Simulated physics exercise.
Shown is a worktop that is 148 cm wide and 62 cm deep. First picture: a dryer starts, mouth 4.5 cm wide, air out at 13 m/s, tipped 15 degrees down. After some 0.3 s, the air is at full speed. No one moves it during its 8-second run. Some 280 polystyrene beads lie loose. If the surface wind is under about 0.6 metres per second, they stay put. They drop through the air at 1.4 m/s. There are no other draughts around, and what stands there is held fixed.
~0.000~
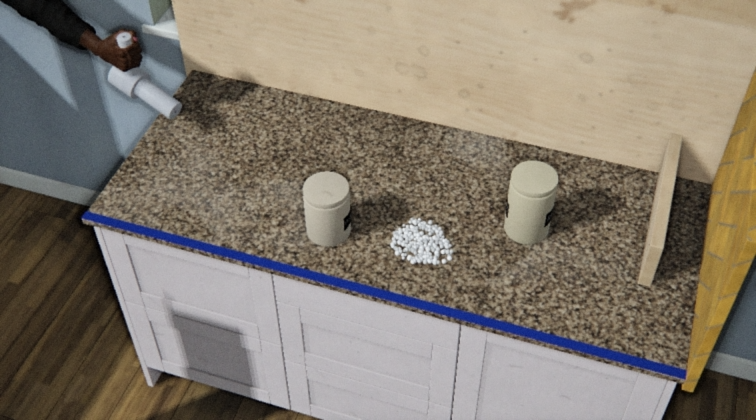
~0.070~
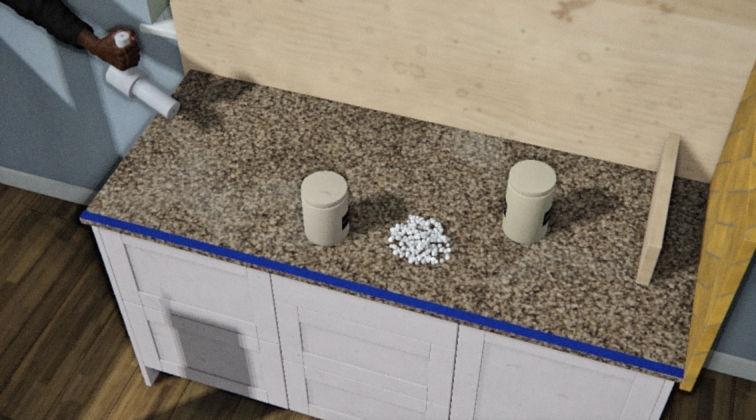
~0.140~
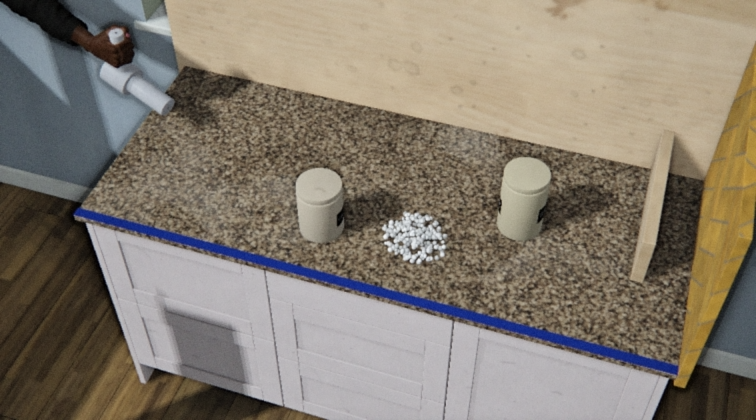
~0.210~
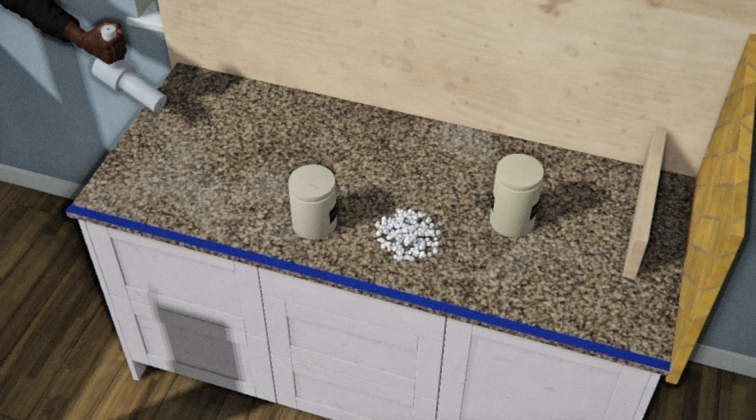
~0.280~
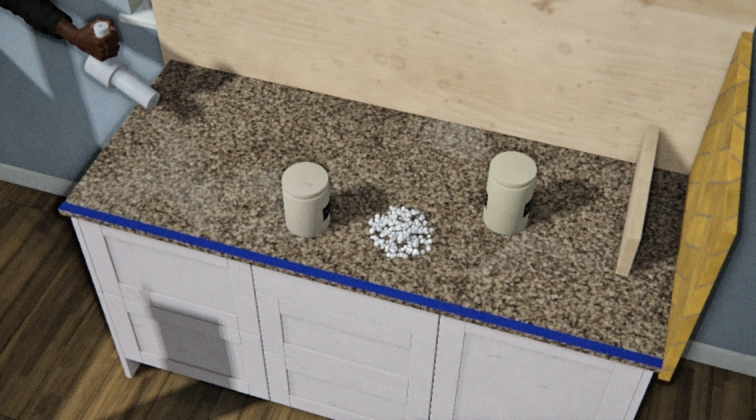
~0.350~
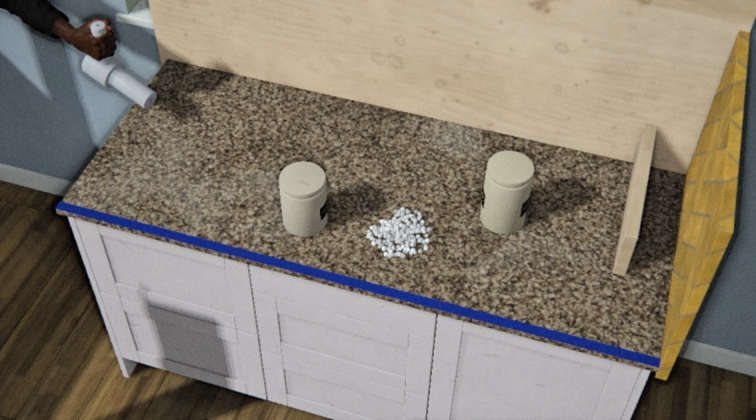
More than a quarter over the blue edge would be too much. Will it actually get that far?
Yes: My money says the one-in-four line is overrun at that edge.
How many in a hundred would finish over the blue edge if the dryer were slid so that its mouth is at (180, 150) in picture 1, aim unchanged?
About 20 %.
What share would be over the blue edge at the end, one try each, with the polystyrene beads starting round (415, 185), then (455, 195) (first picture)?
It goes 1 % first, then 4 %.
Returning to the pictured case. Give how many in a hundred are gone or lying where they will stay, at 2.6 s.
Close to 80 % of them.
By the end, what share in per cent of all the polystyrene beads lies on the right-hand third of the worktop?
Something close to 10 % ends up there.
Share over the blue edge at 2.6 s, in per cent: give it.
Share: Approx. 80 %.
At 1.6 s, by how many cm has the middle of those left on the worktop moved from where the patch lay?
About 40 cm.
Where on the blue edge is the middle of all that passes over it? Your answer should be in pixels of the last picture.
(503, 327).
After 1.6 s, 72 % are over the blue edge; the middle of those still in play is near (554, 298); 62 % have settled or left.
After 2.6 s, 82 % are over the blue edge; the middle of those still in play is near (568, 225); 82 % have settled or left.
After 4.4 s, 85 % are over the blue edge; the middle of those still in play is near (652, 173); 86 % have settled or left.
After 8.0 s, at the end, 85 % are over the blue edge.
